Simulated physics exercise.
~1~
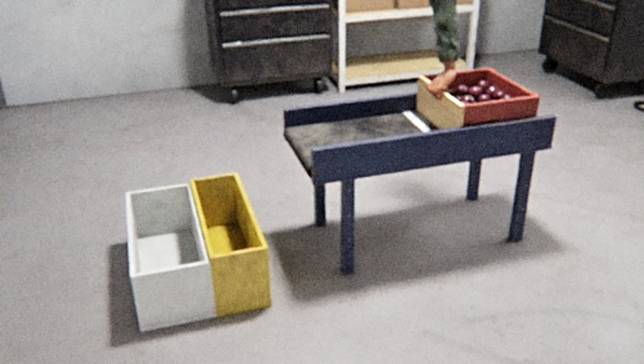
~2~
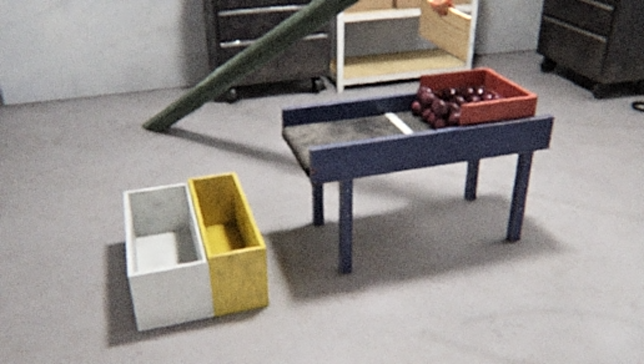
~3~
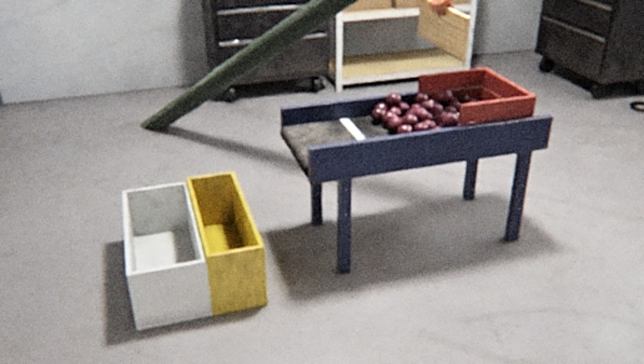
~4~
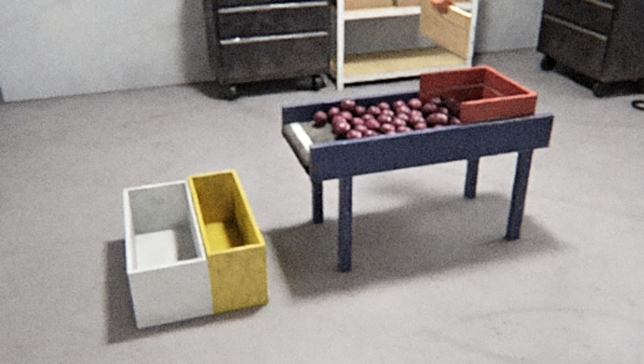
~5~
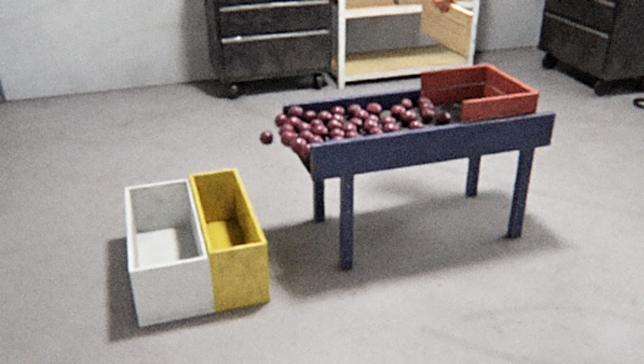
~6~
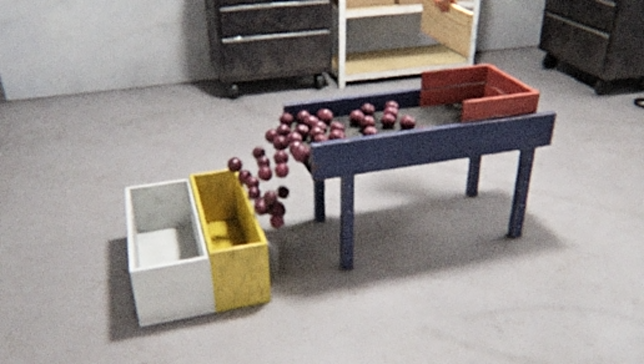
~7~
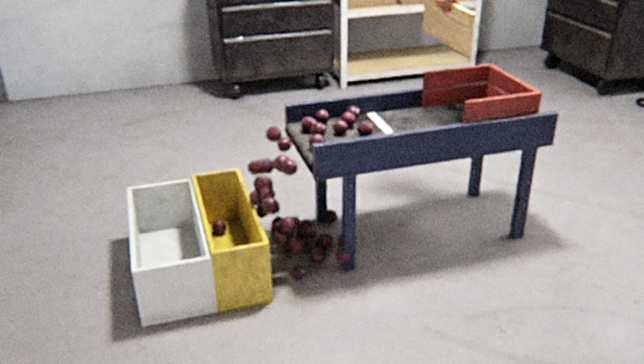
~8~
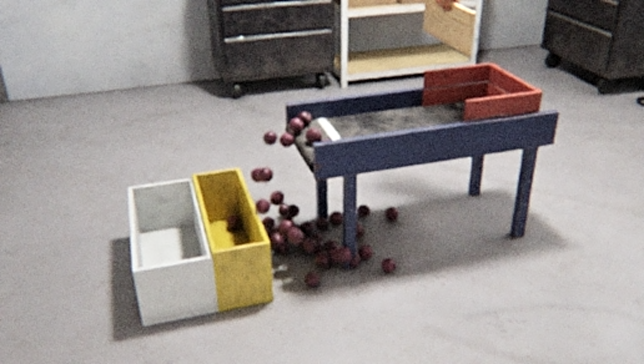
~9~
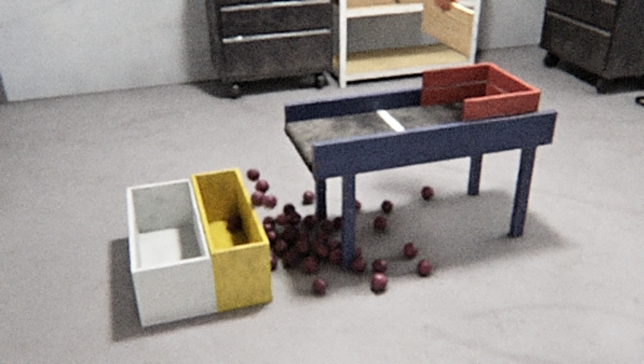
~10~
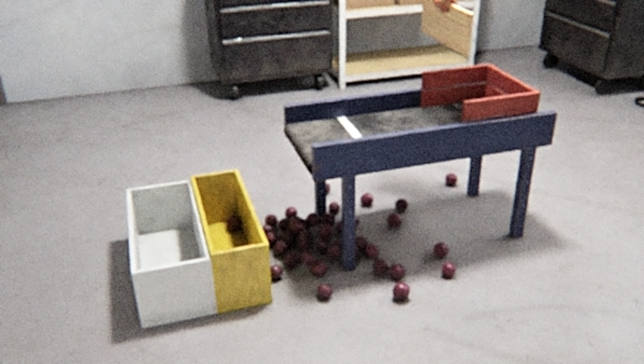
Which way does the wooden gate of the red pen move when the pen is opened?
The gate moves up, clearing the way for the onions to travel out along the belt.
